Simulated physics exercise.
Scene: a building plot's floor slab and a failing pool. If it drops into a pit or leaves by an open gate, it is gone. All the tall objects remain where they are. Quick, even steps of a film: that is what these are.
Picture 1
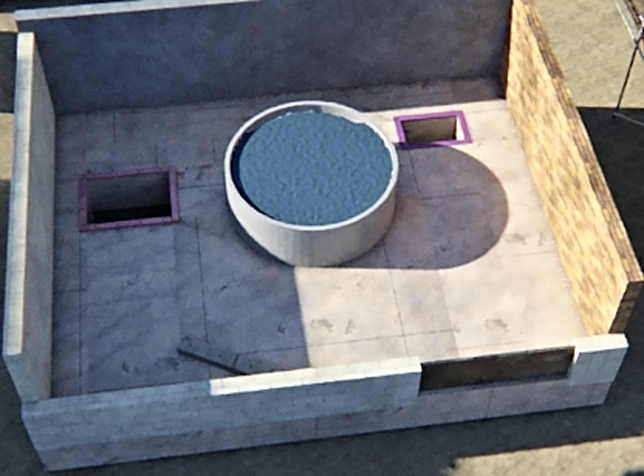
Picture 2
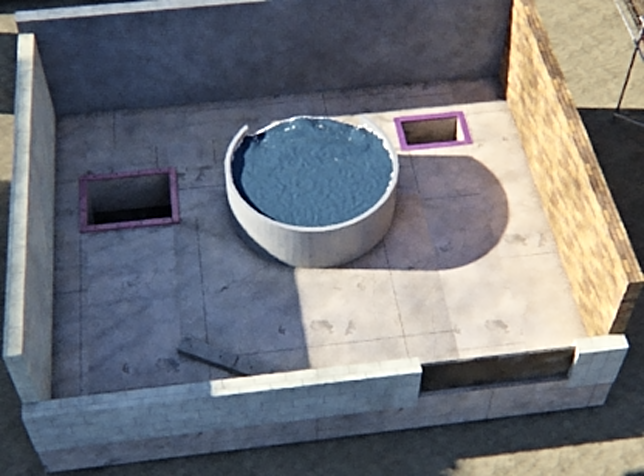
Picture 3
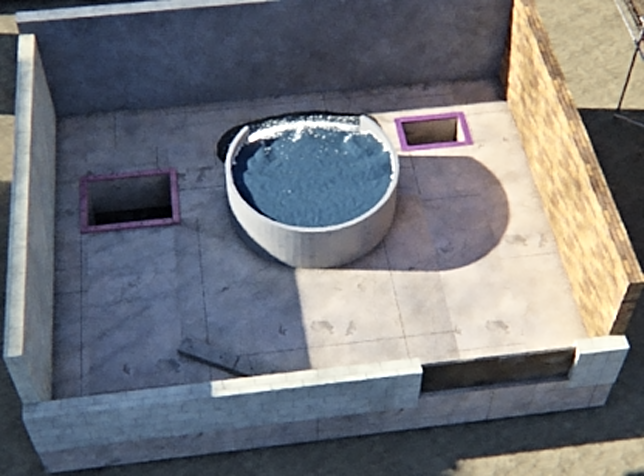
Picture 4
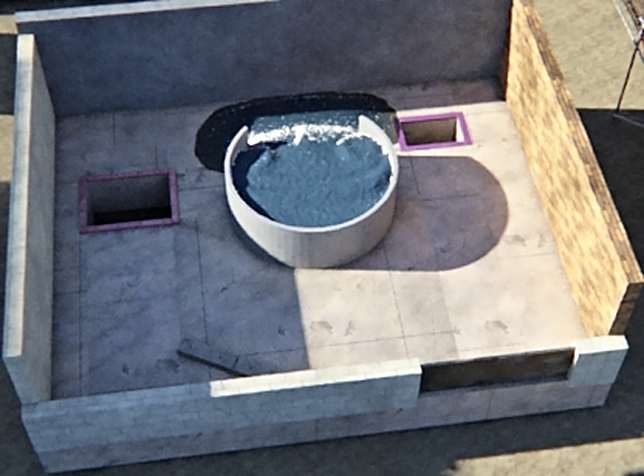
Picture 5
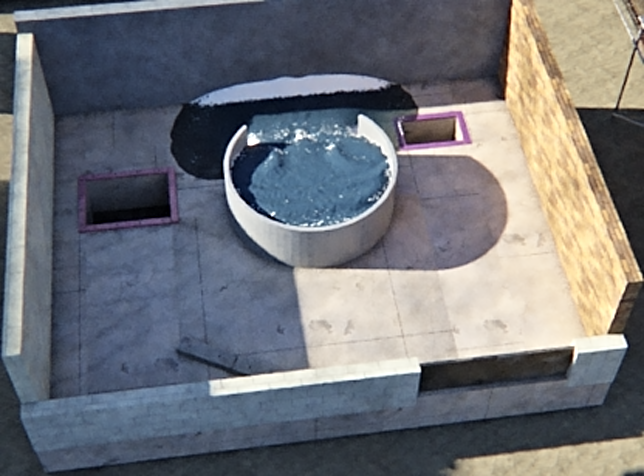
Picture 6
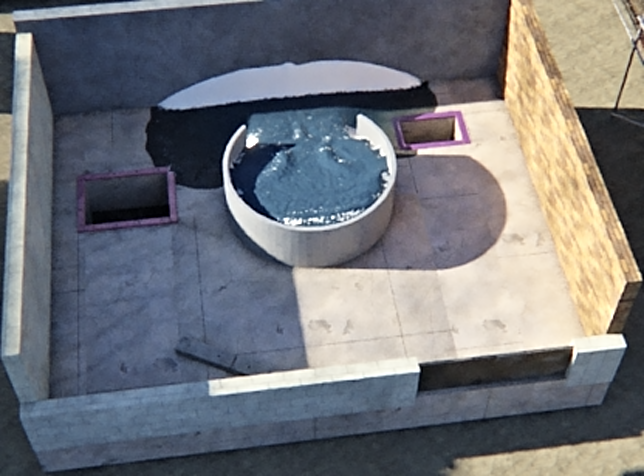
A walled building plot with a pale floor slab is seen from high above at an angle, the camera still. A round white pool of blue water stands near the middle, with purple-edged rectangular openings to its left and right, a tan wall at right and a dark bar near the front. The water churns and pours out through the pool's far side, spreading darkly across the slab to the back wall and sideways behind both openings.
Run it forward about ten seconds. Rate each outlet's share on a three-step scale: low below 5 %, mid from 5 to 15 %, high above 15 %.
Scale: Gate - low, pink pit - high, purple pit - high.
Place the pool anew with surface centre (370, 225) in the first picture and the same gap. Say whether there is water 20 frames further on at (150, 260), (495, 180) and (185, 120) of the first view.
Taking them as they were asked, they come out bone dry, soaked, soaked.
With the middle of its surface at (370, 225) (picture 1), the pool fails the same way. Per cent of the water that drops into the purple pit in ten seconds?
The purple pit gets 25 per cent.
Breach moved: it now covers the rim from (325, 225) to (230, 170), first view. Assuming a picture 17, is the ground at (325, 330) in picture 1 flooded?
Check at the given point: Inundated.
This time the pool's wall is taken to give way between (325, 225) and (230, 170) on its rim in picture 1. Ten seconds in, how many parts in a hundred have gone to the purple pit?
I'd estimate the purple pit takes around 6 percent.
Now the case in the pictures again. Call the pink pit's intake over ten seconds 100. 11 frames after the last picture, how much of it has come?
I'd put it at 5 percent.
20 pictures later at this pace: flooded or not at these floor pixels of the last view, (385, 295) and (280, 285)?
Spared, spared.
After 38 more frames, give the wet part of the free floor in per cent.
Roughly 85 percent, I'd say.
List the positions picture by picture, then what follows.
The first picture shows still water in the pool at (312, 166).
In the second picture, water pours out on the pool's far side and has run to a hidden place.
In the third picture, the front is at (222, 147), out from the gap on the pool's far side.
In the fourth picture, the front is at (200, 144), out from the gap on the pool's far side.
In the fifth picture, the front is at (394, 86), out from the gap on the pool's far side.
In the sixth picture, water pours out on the pool's far side and has run to (422, 83).
A moment on, water covers 20 % of the floor; the gate 0 %, the pink pit 0 %, the purple pit 0 %.
Next, water covers 30 % of the floor; the gate 0 %, the pink pit 1 %, the purple pit 3 %.
Then, water covers 60 % of the floor; the gate 0 %, the pink pit 6 %, the purple pit 8 %.
Later, water covers 85 % of the floor; the gate 0 %, the pink pit 15 %, the purple pit 14 %.
In the end, water covers 95 % of the floor; the gate 0 %, the pink pit 20 %, the purple pit 19 %.
